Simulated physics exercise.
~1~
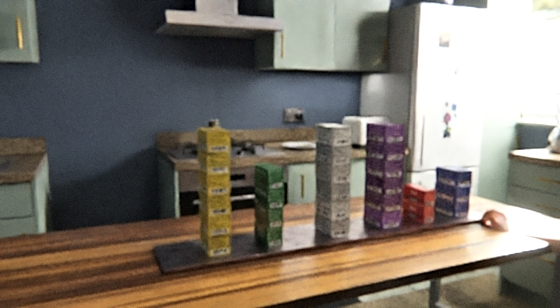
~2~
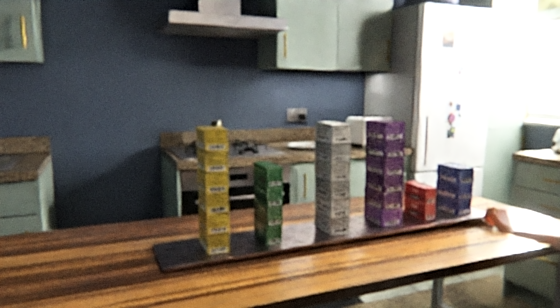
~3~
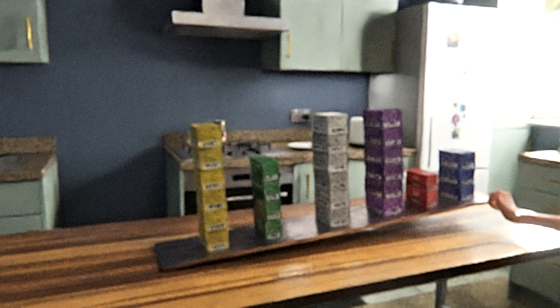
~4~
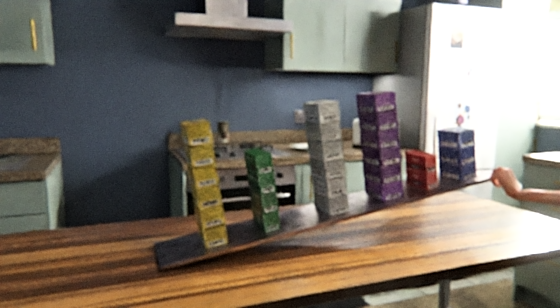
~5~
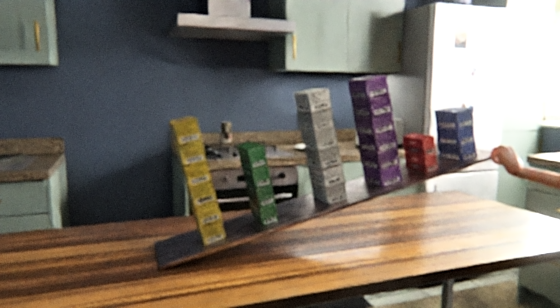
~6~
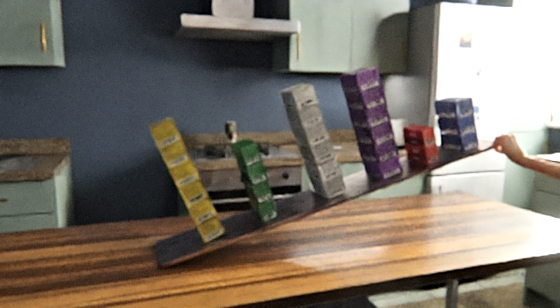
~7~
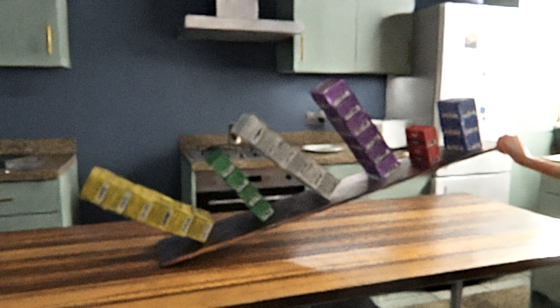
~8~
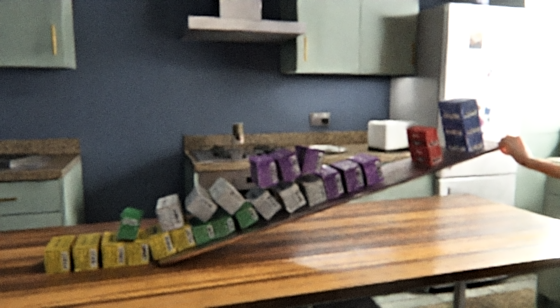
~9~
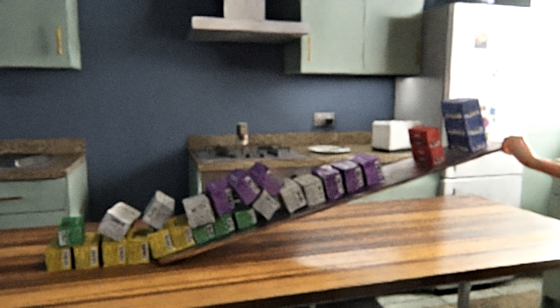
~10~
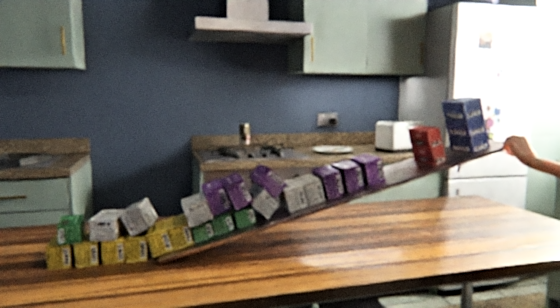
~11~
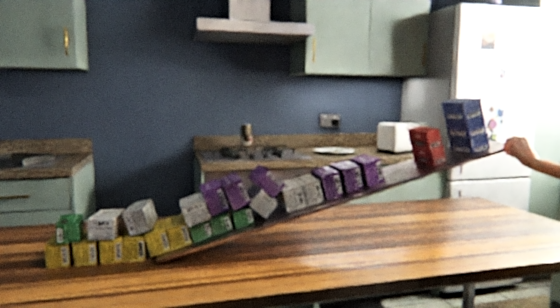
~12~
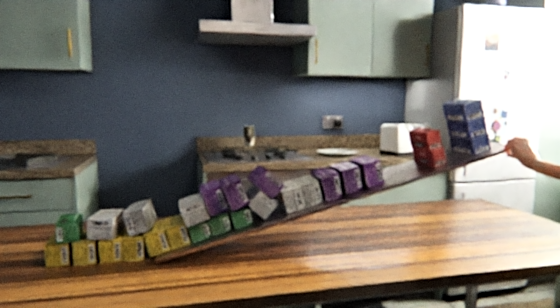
In a kitchen, a hand raising a board's right end, with yellow, green, pale and purple stacks toppling left, red and blue staying stacked.
